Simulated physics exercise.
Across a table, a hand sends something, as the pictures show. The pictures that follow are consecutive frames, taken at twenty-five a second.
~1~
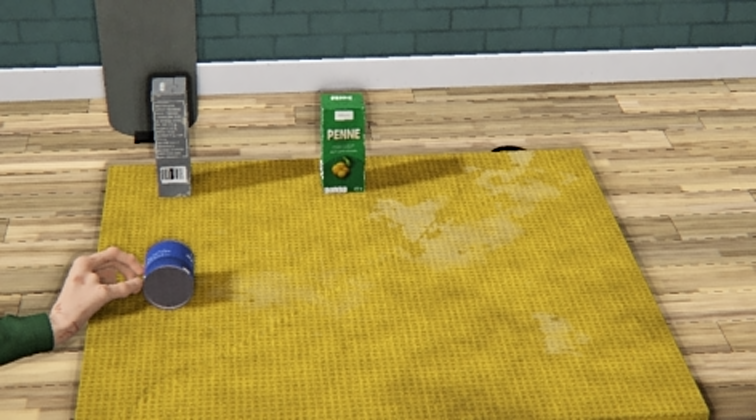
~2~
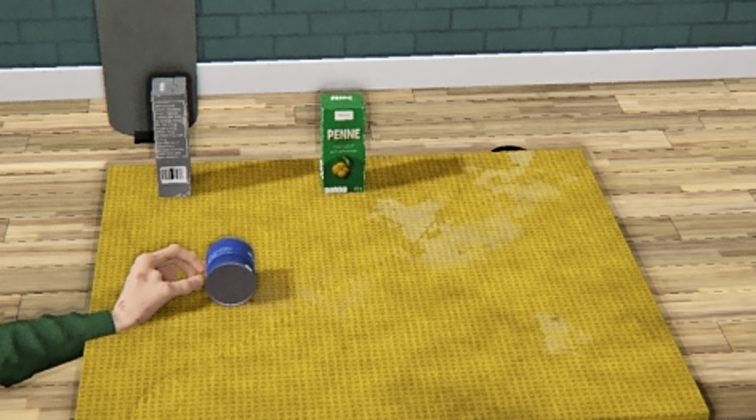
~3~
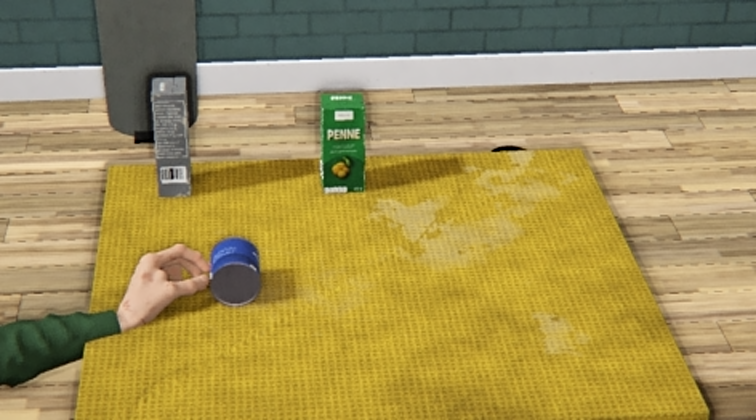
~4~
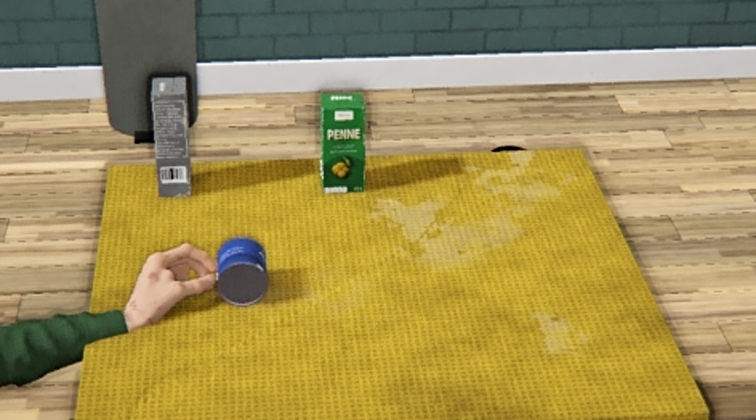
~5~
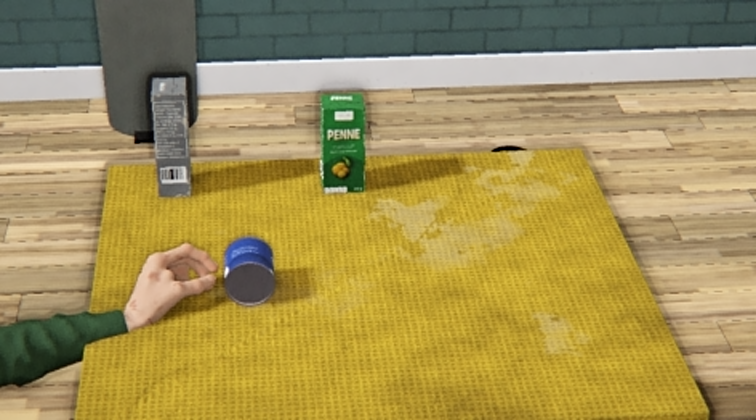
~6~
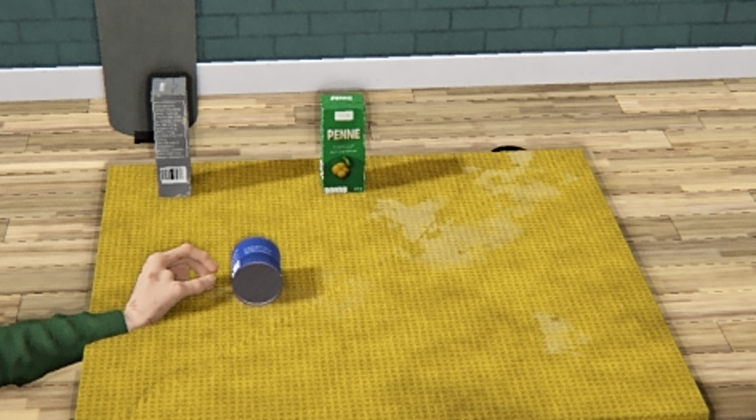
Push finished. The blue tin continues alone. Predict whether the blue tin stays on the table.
It is on the table at the end.
Then, 0.20 s past the last view, blue tin displaced about its own width near (288, 269).
Then, 0.50 s past the last view, blue tin displaced about its own width near (319, 268).
Finally, moved from the start, blue tin. Final places as the last picture's camera would see them, blue tin near (335, 267).
